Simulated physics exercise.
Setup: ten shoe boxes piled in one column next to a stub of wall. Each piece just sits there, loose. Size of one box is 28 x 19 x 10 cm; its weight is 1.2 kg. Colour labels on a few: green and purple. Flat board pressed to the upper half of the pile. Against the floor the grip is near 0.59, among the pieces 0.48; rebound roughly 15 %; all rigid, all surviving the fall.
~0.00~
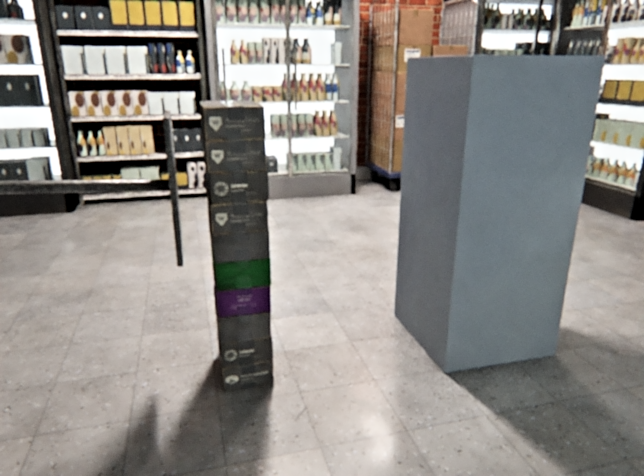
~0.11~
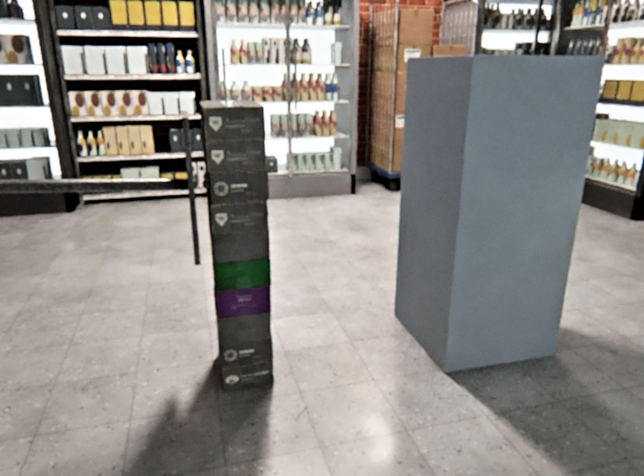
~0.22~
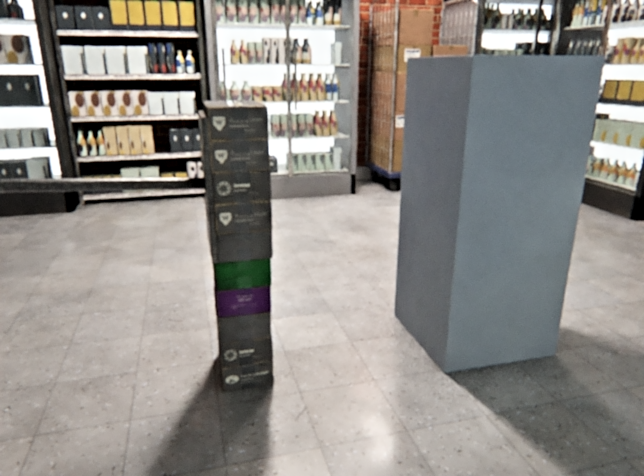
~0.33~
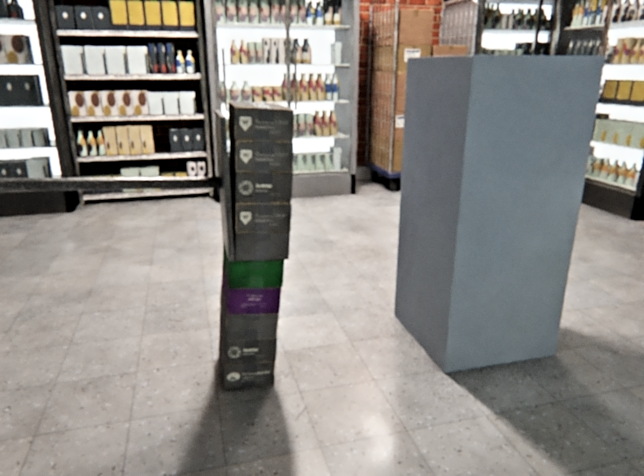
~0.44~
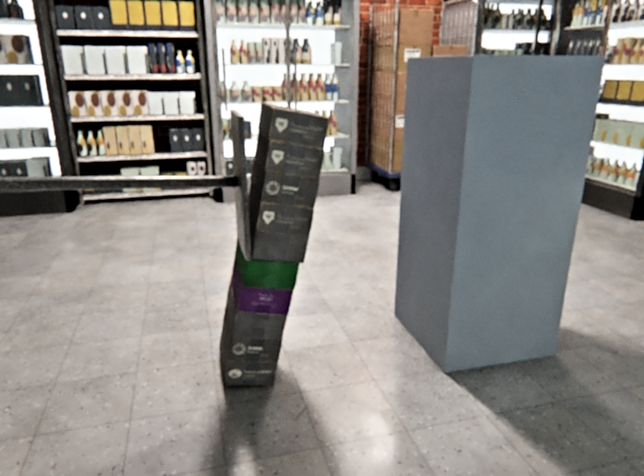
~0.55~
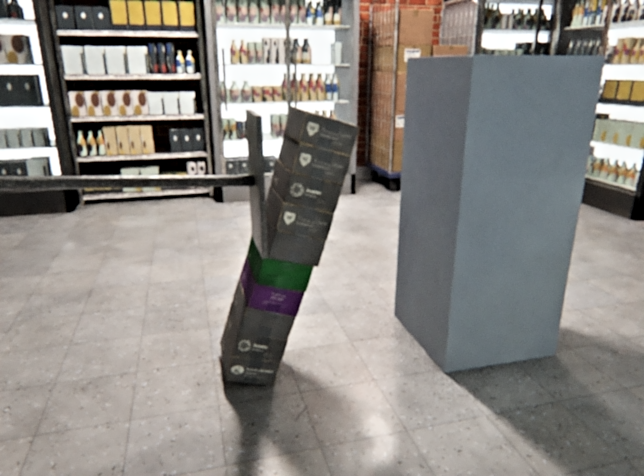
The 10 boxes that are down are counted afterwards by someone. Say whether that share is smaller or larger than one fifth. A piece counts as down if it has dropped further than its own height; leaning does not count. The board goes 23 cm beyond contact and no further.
Fallen pieces: North of a fifth.
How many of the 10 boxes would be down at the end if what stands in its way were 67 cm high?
The count would be 5.
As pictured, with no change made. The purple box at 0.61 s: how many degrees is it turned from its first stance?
Rotation: Approx. 20°.
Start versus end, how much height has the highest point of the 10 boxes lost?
About 18 cm.
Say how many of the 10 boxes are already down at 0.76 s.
Tally at that time: 2.
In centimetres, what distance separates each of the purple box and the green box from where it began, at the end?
Purple 15 cm, green 20 cm.
Around 0.61 s, none of the 10 boxes down, 10 disturbed; purple box tipped 22°; green box tipped 20°.
Around 0.64 s, none of the 10 boxes down, 10 disturbed; purple box tipped 24°; green box tipped 21°.
Around 0.76 s, 2 of the 10 boxes down; purple box tipped 24°; green box tipped 22°.
Around 0.84 s, 3 of the 10 boxes down; purple box tipped 24°; green box tipped 22°.
Finally (1.8 s), 4 of the 10 boxes down; purple box tipped 24°; green box tipped 22°. That is 40 per cent. Seen by the last camera, middles, purple box near (279, 285), green box near (289, 262).
